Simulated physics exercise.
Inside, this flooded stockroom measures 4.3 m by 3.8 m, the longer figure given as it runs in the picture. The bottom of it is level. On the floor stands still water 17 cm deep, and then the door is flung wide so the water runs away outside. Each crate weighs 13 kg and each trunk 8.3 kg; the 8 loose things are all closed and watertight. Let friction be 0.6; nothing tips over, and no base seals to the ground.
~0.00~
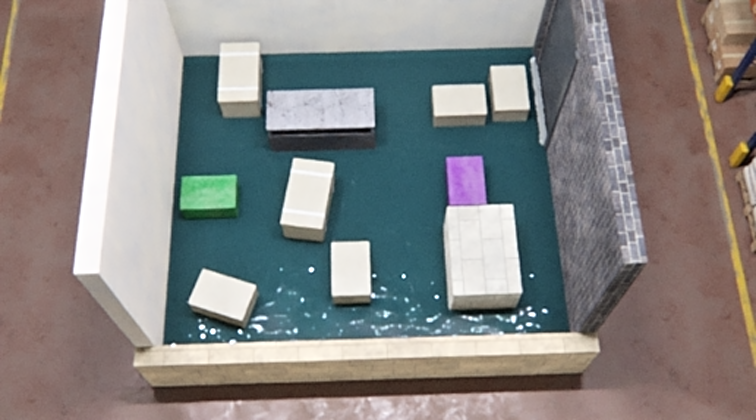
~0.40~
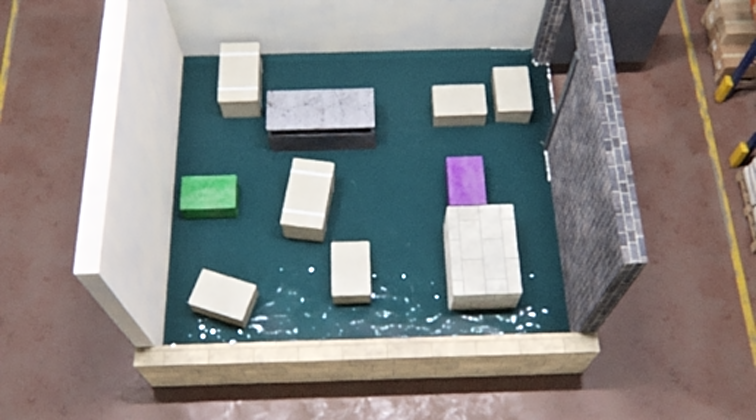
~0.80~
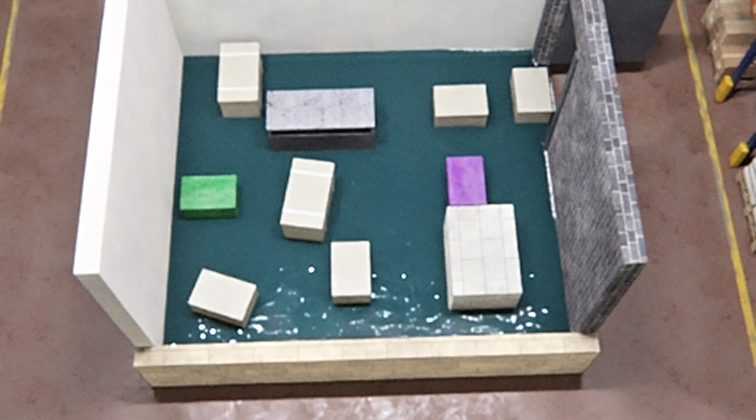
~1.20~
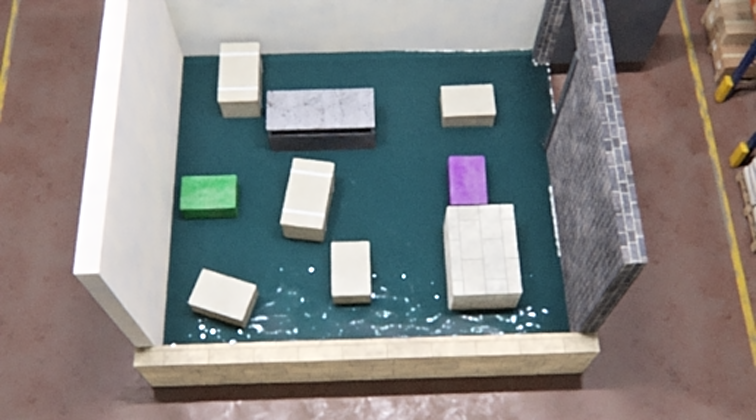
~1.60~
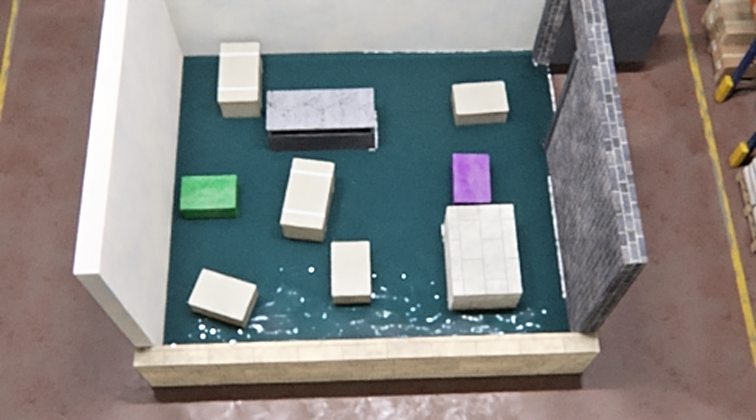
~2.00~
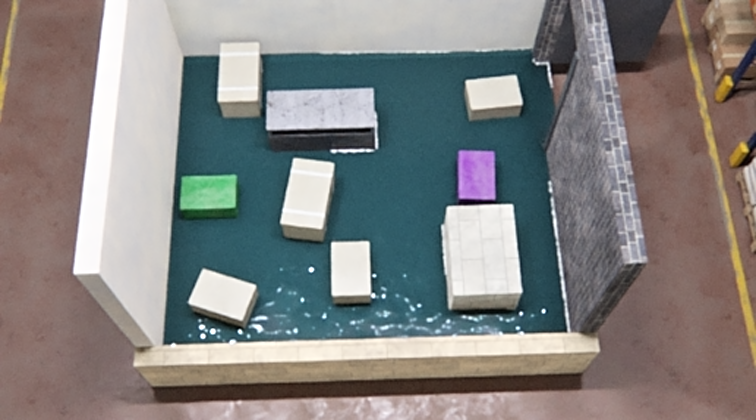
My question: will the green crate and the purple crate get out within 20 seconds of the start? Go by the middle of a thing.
Green crate is still inside, purple crate makes it out.
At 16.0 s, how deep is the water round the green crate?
Somewhere close to 9 cm.
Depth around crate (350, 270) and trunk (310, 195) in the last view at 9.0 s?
About 12 and 12 cm.
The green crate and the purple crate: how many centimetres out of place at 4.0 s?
About 5 and 80 cm by then.
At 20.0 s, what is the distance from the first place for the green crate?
80 centimetres.
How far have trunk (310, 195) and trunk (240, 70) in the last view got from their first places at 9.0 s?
Respectively, 100 cm and 50 cm.
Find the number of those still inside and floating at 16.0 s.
At that instant the tally stands at 5.
After 4.0 s the green crate is near (214, 191), 0.1 m from its start, afloat; the purple crate is near (507, 139), 0.7 m from its start, afloat; 2 of 8 are out; 6 afloat.
After 9.0 s the green crate is near (227, 179), 0.3 m from its start, afloat; the purple crate has gone out; 3 of 8 are out; 5 afloat.
After 16.0 s the green crate is near (241, 157), 0.6 m from its start, afloat; the purple crate has gone out; 3 of 8 are out; 5 afloat.
After 20.0 s the green crate is near (240, 135), 0.8 m from its start, afloat; the purple crate has gone out; 4 of 8 are out; 3 afloat.
